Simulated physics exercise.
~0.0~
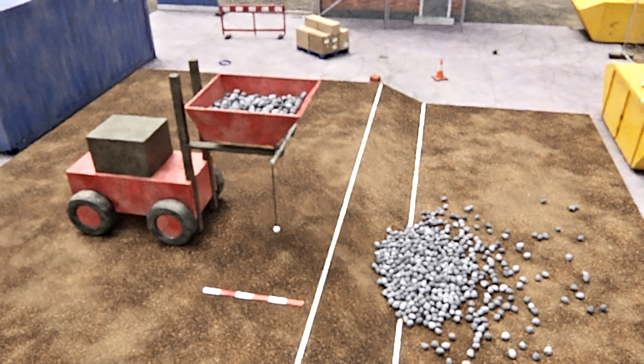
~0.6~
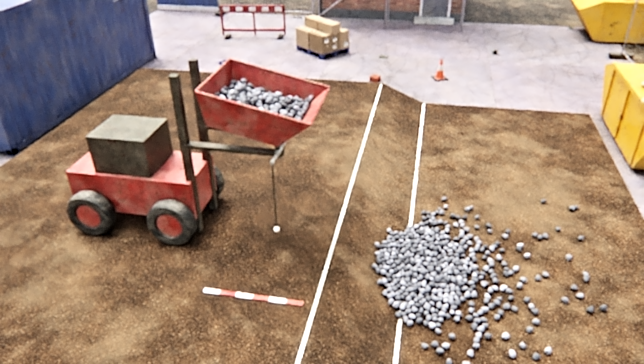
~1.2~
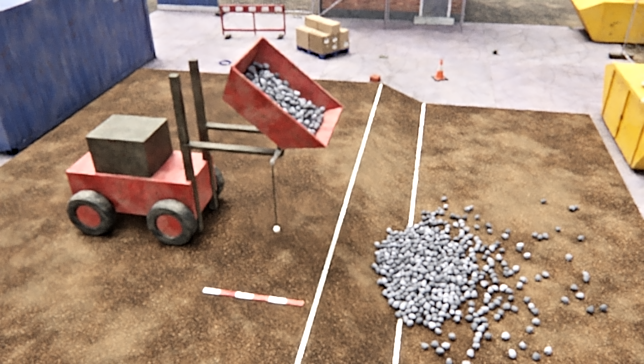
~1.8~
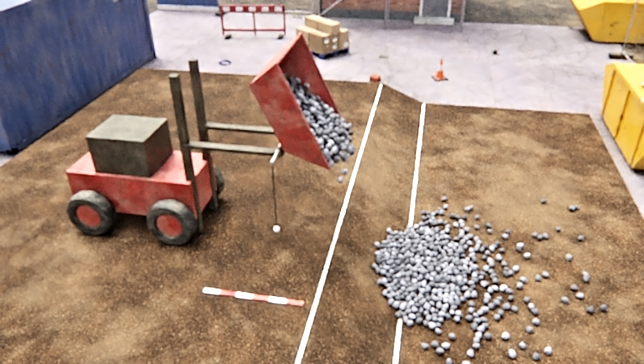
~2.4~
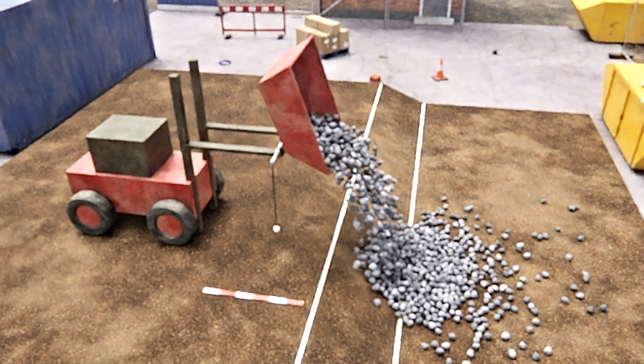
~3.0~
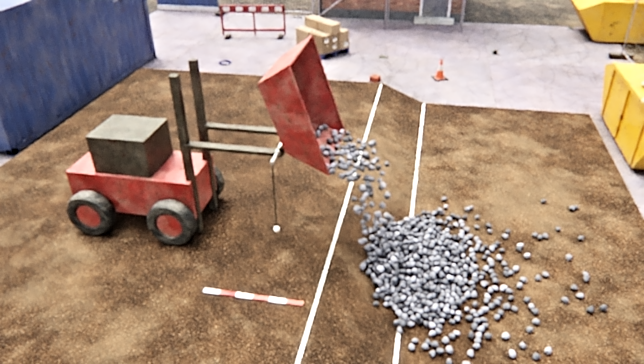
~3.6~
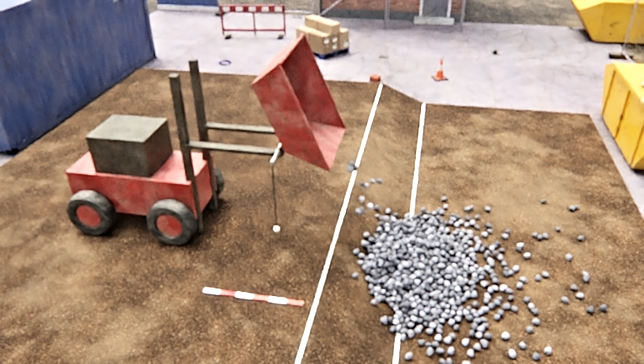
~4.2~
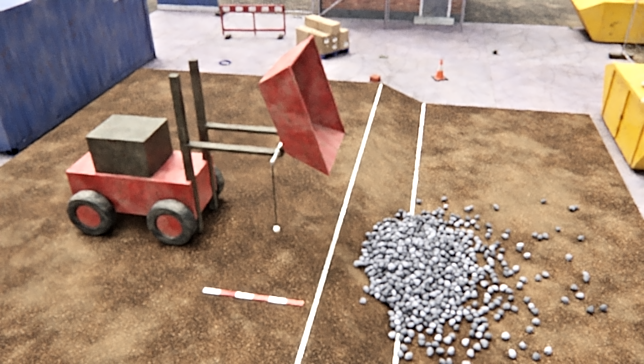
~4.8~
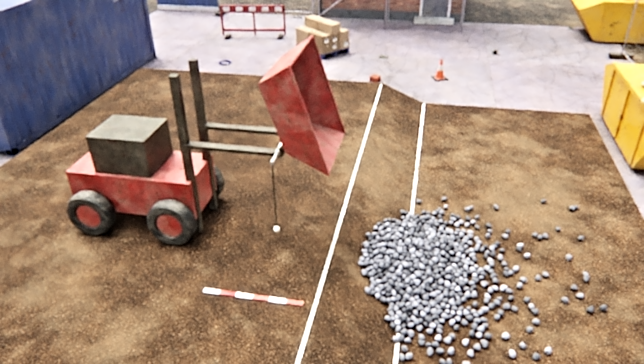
A red loader tips its skip, pouring gray stones onto the pile, then jerks it empty.
